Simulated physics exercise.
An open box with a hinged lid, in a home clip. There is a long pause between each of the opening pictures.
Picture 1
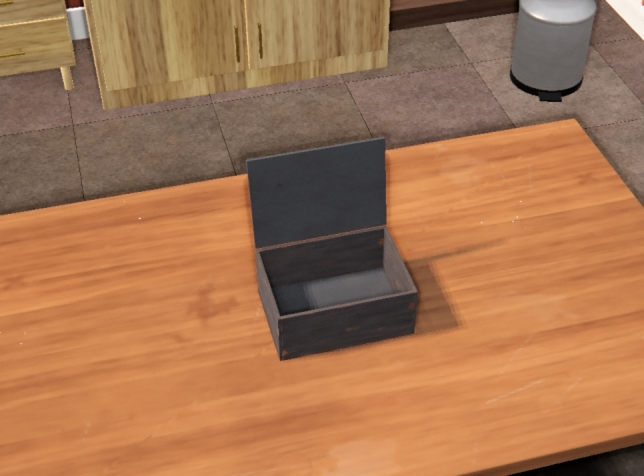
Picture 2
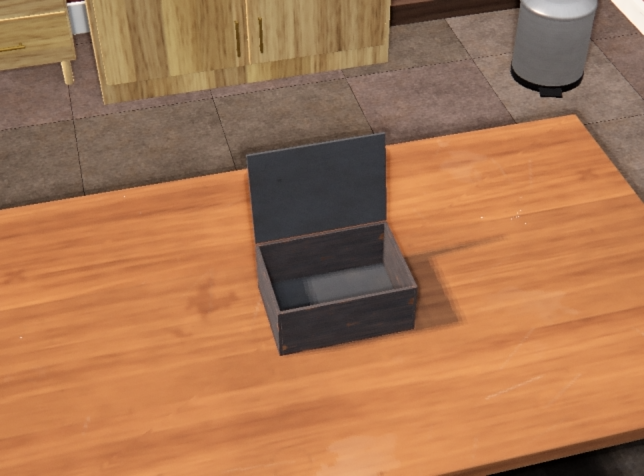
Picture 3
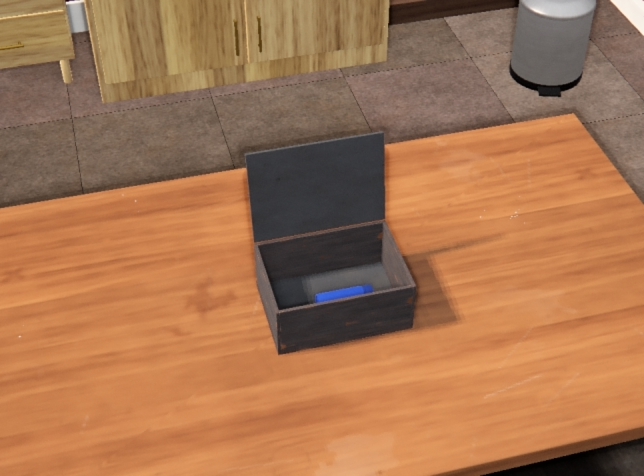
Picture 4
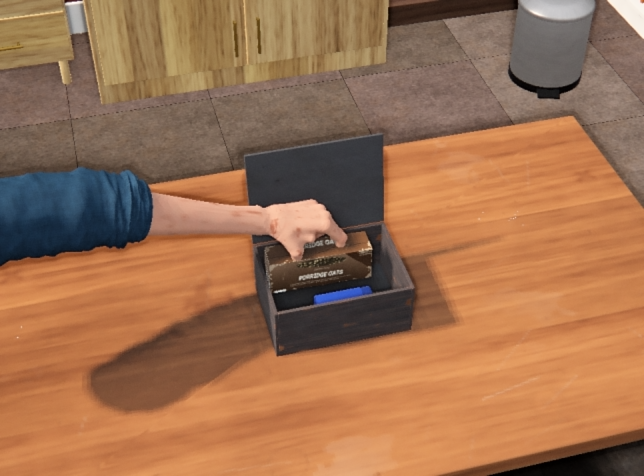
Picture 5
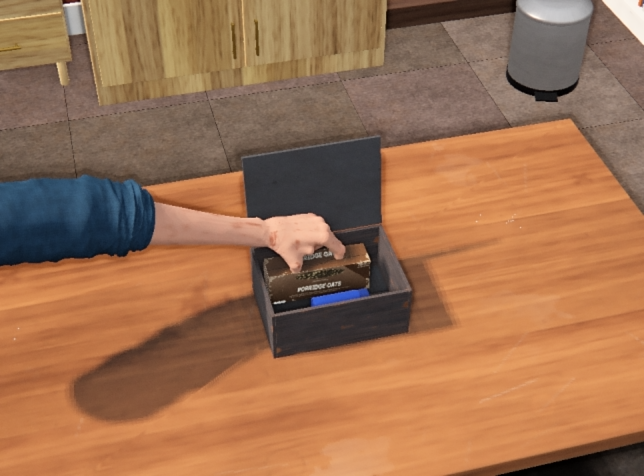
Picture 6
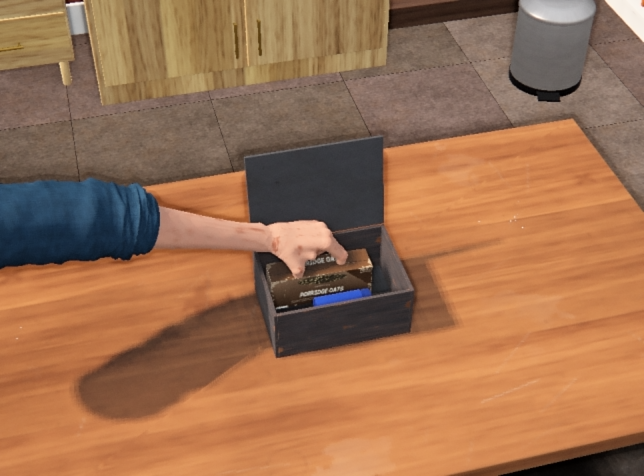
A hand lowers a brown carton into an open dark box holding something blue.
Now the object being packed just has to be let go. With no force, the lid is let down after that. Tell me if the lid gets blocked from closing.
Shuts.
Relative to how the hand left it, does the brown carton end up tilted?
Once everything settles, the brown carton keeps its original angle.
Then, 1.30 s on from there, lid 82° above the rim.
Then, 1.70 s on from there, lid 45° above the rim.
Then, 1.90 s on from there, lid 14° above the rim.
In the end, lid shut; both unmoved. At the end, from the last picture's camera, brown carton near (319, 279).
